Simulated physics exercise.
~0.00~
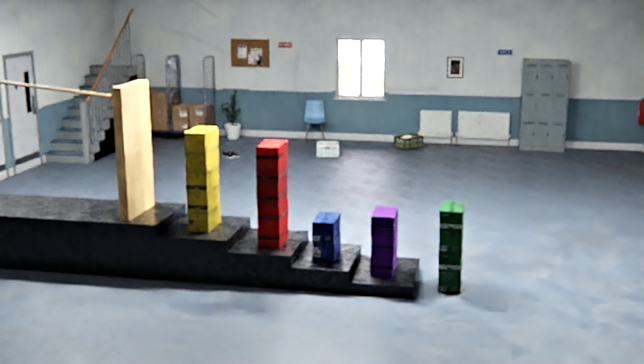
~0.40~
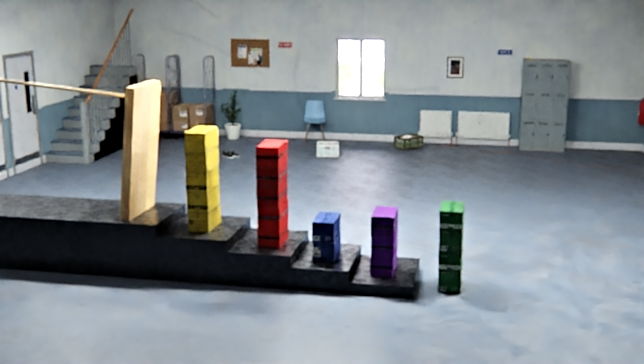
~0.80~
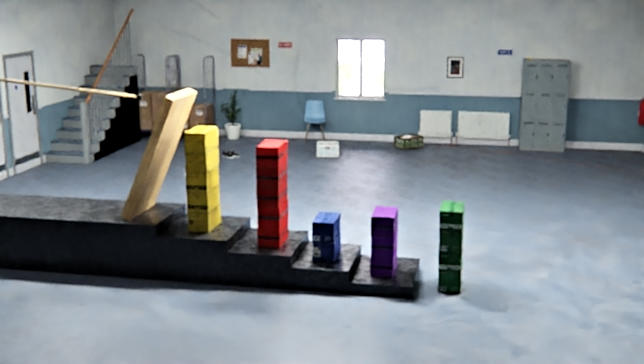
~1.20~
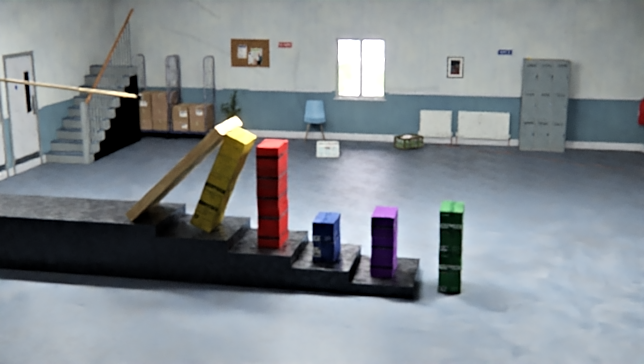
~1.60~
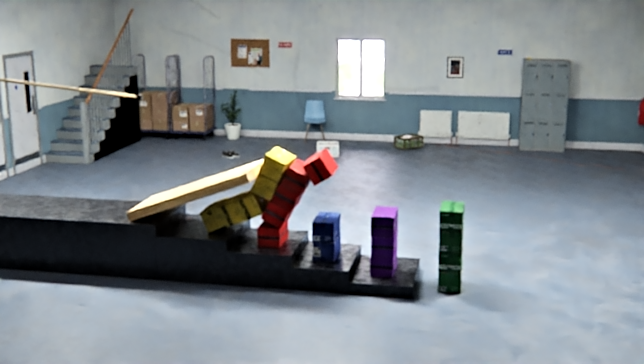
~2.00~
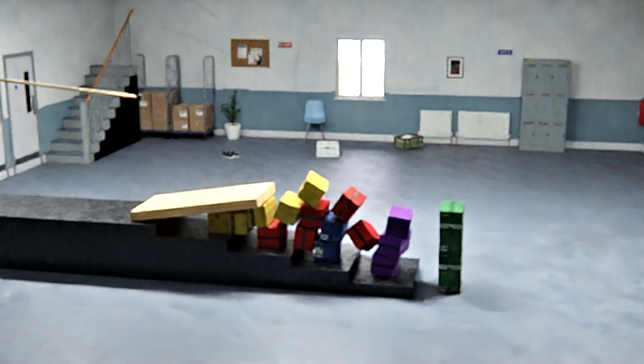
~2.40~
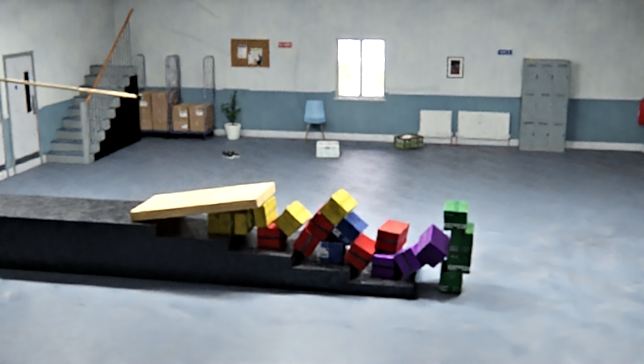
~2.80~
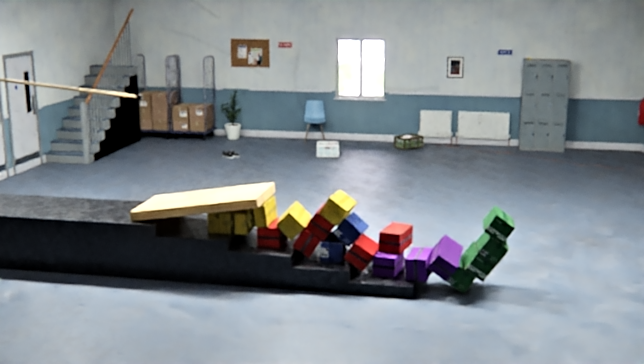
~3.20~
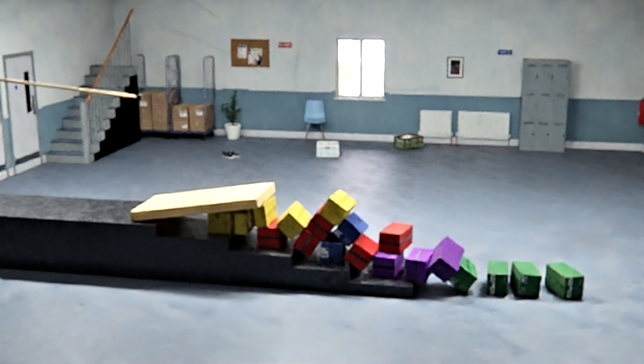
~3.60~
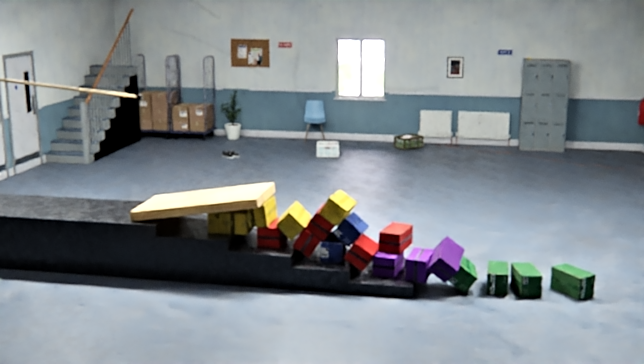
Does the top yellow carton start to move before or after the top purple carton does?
The top yellow carton starts to move before the top purple carton. The yellow one tips as the board leans into its pile, while the purple one is still standing in place.
